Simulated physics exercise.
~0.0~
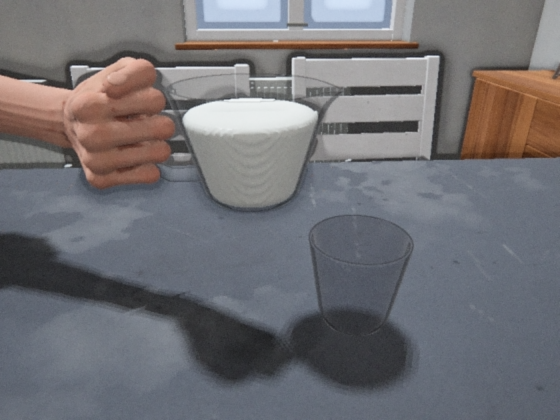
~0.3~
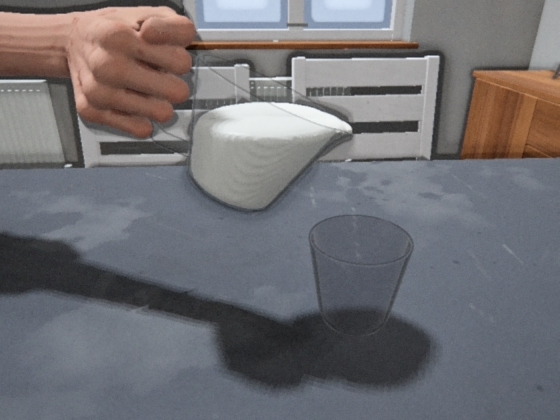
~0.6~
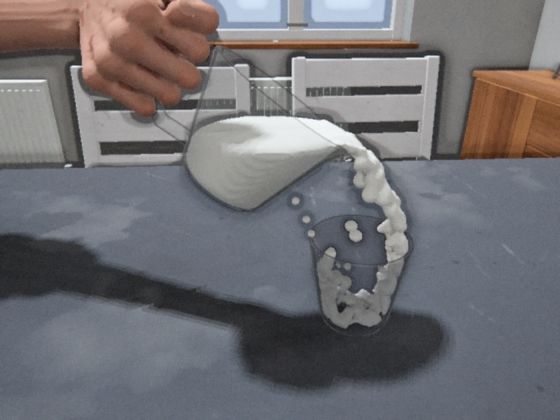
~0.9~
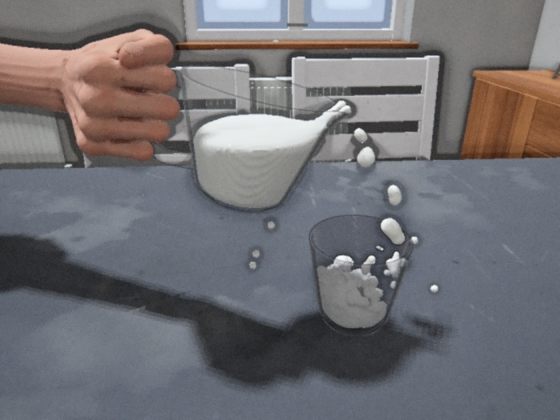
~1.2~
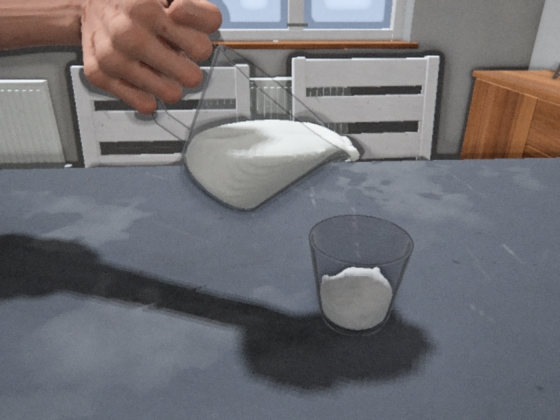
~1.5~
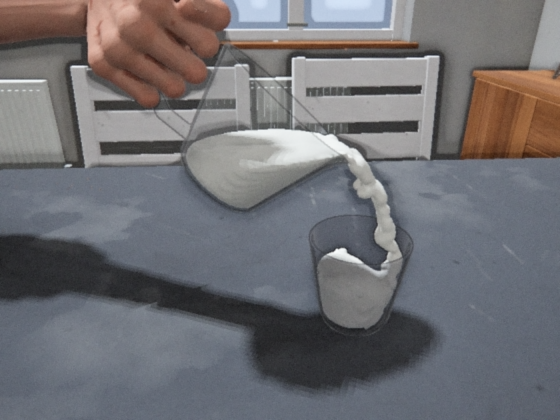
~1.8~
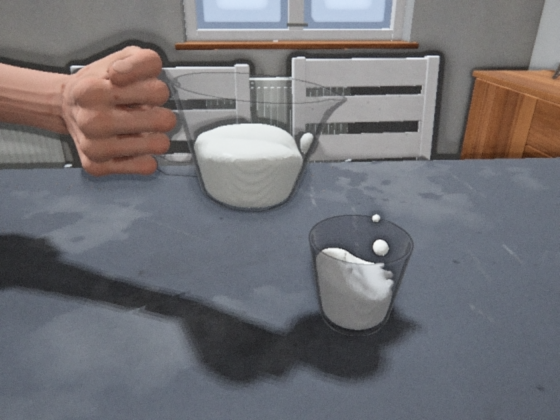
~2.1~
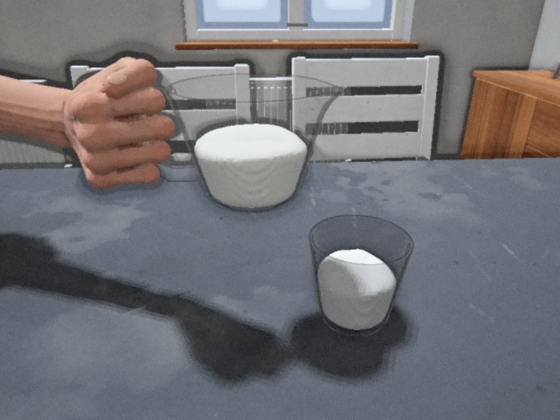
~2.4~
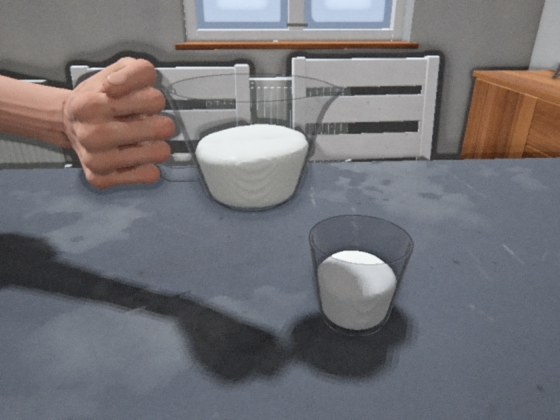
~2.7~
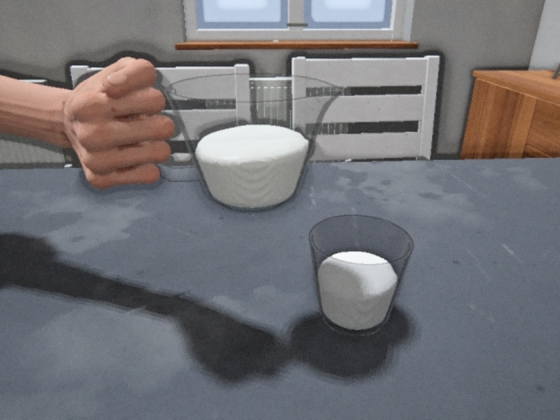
In the video, a hand tilts a clear flared jug of white milk above an empty tumbler on a grey table, pours some in, eases back, then tips and pours again before levelling the jug, leaving the tumbler partly filled and milk still in the jug.
